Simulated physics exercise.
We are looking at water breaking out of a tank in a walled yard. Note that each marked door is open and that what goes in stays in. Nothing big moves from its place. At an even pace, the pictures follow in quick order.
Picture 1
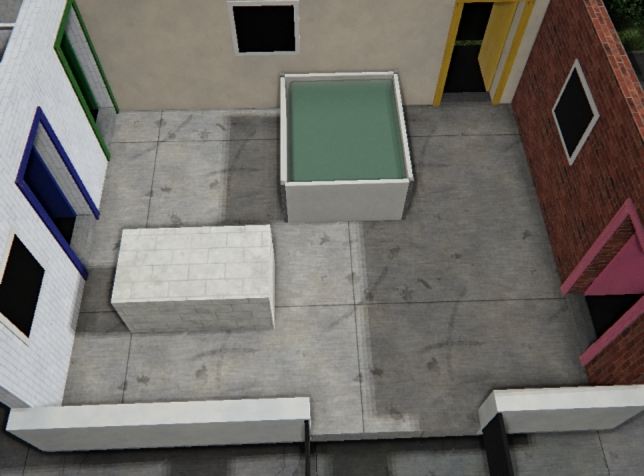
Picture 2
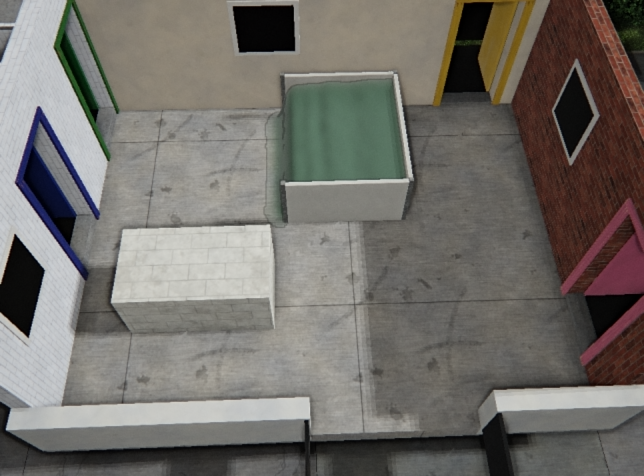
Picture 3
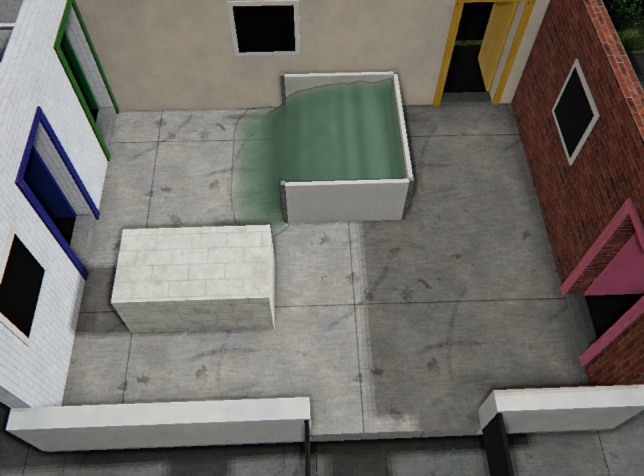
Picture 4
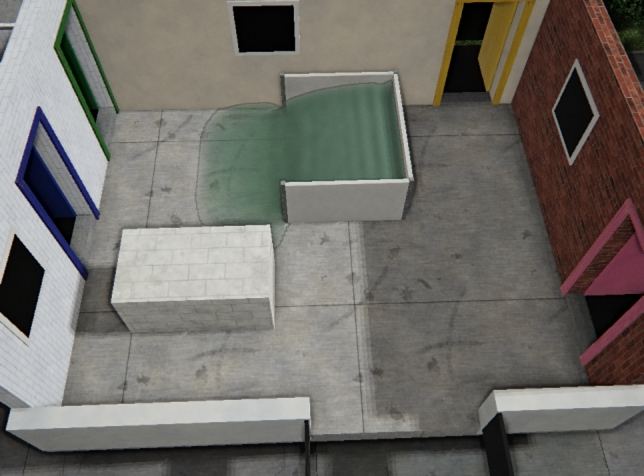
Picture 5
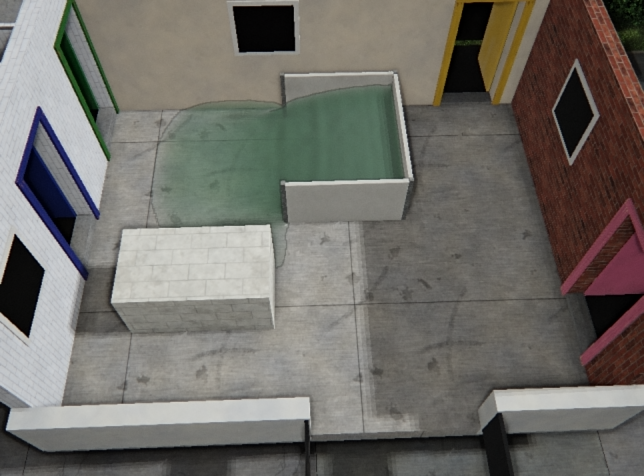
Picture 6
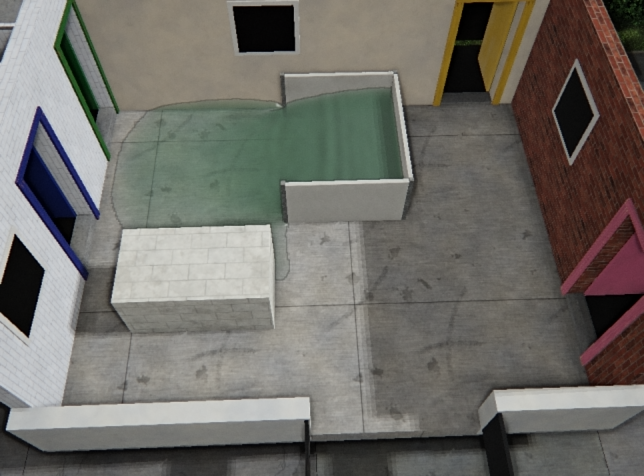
Green water poured out through the open left side of the tank in the walled yard, then spread steadily leftward across the concrete floor, behind the pale block and toward the white wall.
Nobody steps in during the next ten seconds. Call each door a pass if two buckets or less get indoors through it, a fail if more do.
Yellow door: Pass, blue door: Fail, pink door: Fail, green door: Fail.
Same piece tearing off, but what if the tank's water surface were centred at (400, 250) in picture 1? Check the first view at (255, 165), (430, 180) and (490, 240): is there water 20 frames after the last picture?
Going through the three spots in turn: Gets wet, stays untouched, stays untouched.
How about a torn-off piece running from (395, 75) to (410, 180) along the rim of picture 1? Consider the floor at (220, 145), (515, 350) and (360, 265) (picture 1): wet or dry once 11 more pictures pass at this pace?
Taking the points in order: Unwetted, swamped and unwetted.
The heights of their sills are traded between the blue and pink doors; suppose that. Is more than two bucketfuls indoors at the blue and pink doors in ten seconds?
The blue door surpasses the threshold, and the pink door remains within bounds.
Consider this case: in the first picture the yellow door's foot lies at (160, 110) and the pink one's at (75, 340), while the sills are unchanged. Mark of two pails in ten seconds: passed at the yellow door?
Logged - yellow door ends up higher.
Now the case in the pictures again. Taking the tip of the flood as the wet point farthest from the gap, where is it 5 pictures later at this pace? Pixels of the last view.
Close to (77, 328).
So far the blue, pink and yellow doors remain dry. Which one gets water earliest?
I choose the blue-painted one.
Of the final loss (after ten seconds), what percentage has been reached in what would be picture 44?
My reading is near 75 per cent.
A moment on, water covers 30 % of the floor; the yellow door not reached, the blue door under two buckets in, the pink door not reached, the green door far over two buckets in.
Next, water covers 35 % of the floor; the yellow door not reached, the blue door far over two buckets in, the pink door not reached, the green door far over two buckets in.
Then, water covers 45 % of the floor; the yellow door not reached, the blue door far over two buckets in, the pink door not reached, the green door far over two buckets in.
Later, water covers 85 % of the floor; the yellow door wet at the sill, nothing in, the blue door far over two buckets in, the pink door wet at the sill, nothing in, the green door far over two buckets in.
In the end, water covers 95 % of the floor; the yellow door wet at the sill, nothing in, the blue door far over two buckets in, the pink door far over two buckets in, the green door far over two buckets in.
